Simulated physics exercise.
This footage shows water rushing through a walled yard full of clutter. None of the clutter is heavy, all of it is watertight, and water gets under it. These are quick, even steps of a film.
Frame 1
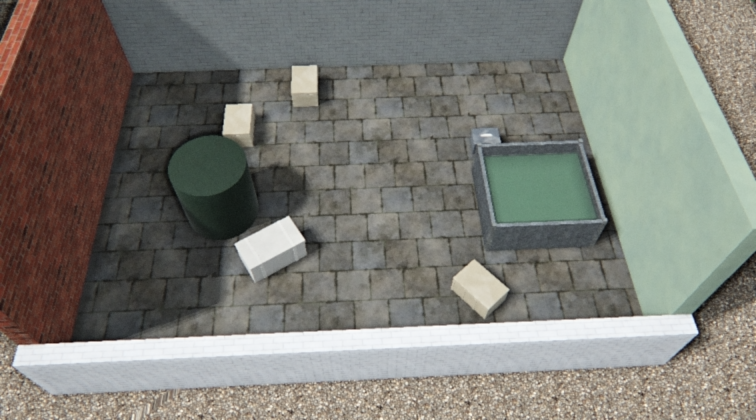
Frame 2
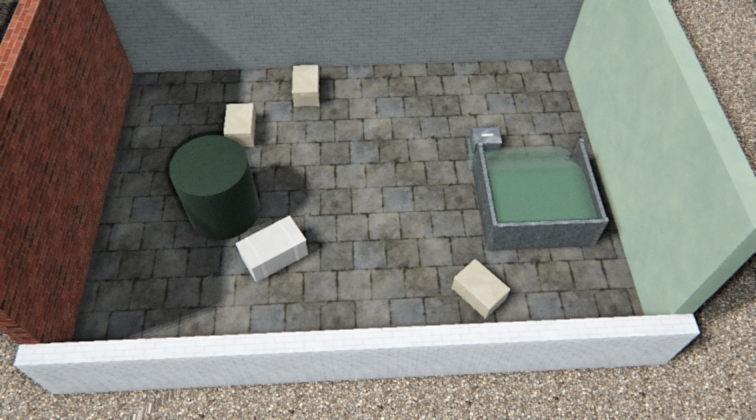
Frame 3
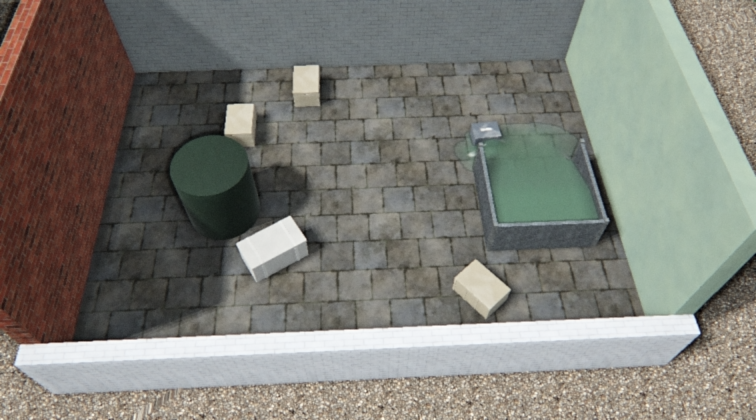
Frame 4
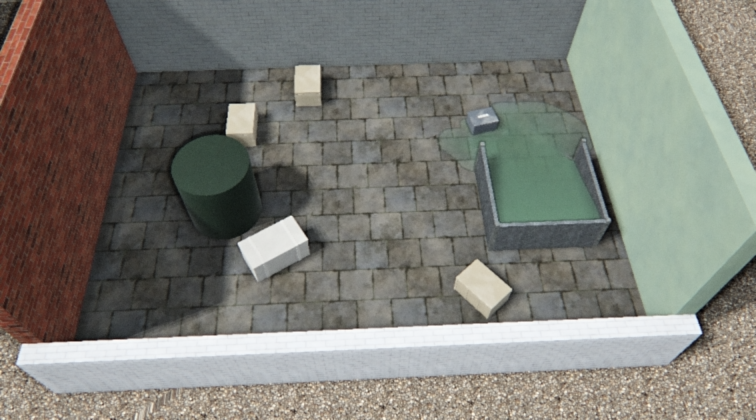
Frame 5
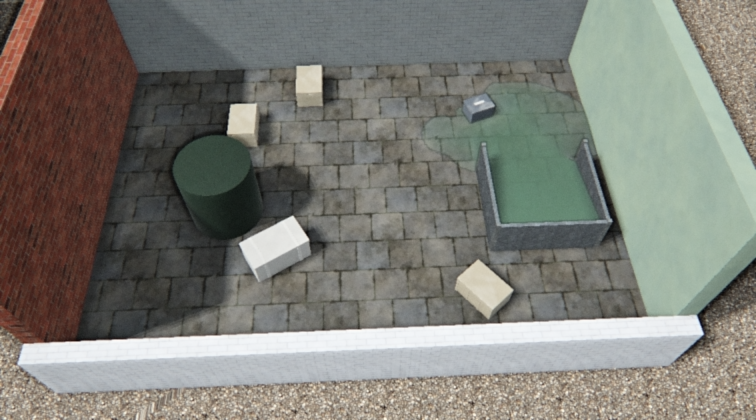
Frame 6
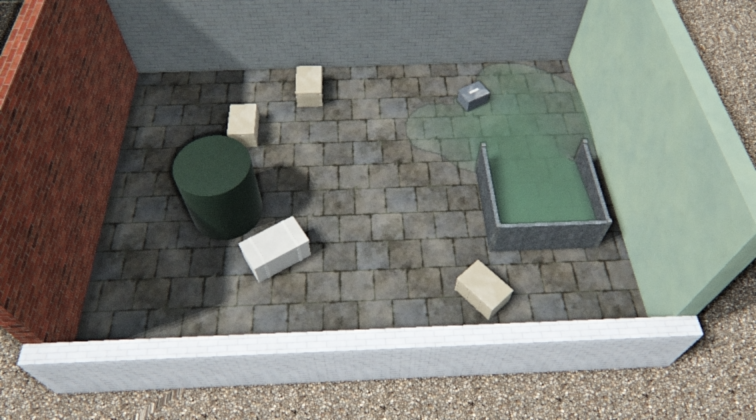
Green-tinted water spilling from the open back of a low walled tank, spreading over paving and pushing a small grey box away.
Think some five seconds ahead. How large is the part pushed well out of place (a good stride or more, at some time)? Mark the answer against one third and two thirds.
One to two thirds of them.
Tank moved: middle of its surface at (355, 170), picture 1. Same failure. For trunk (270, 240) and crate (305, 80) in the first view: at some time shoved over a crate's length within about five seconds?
Respectively: Lacked the distance and got displaced that much.
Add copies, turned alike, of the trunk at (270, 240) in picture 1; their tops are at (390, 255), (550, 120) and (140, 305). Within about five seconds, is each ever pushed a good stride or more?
Item by item: Remains in place, goes the distance, remains in place.
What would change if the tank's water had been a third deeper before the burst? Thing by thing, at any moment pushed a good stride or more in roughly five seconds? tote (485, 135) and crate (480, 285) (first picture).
Covered that distance; fell short of it.
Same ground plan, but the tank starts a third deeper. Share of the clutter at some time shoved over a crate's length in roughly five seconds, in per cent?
Roughly 60 per cent.
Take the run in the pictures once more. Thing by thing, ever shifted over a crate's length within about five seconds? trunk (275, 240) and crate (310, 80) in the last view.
In order: Did not reach it, then went the distance.
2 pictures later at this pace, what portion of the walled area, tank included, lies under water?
20 per cent.
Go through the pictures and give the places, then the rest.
The first frame shows a tote at (486, 136), on the bottom; a crate at (481, 283) rests on the ground; 0 of 5 have shifted.
The second frame shows a tote at (487, 135), on the bottom; a crate at (482, 283), on the bottom; 0 of 5 have shifted.
The third frame shows a tote at (486, 130) rests on the ground, close to its start; a crate at (483, 283), on the bottom; 1 of 5 have shifted.
The fourth frame shows a tote at (483, 116) rests on the ground, a stride from its start; a crate at (484, 283), on the bottom; 1 of 5 have shifted.
The fifth frame shows a tote at (479, 103), on the bottom, a stride from its start; a crate at (485, 284) rests on the ground; 1 of 5 have shifted.
The sixth frame shows a tote at (474, 91) rests on the ground, a stride from its start; a crate at (485, 284) rests on the ground; 1 of 5 have shifted.
A moment on, 1 of 5 are well off their spots; 0 afloat.
Next, 1 of 5 are well off their spots; 1 afloat.
Later, 2 of 5 are well off their spots; 0 afloat.
In the end, 3 of 5 are well off their spots, and 3 have been at some point; 0 afloat.
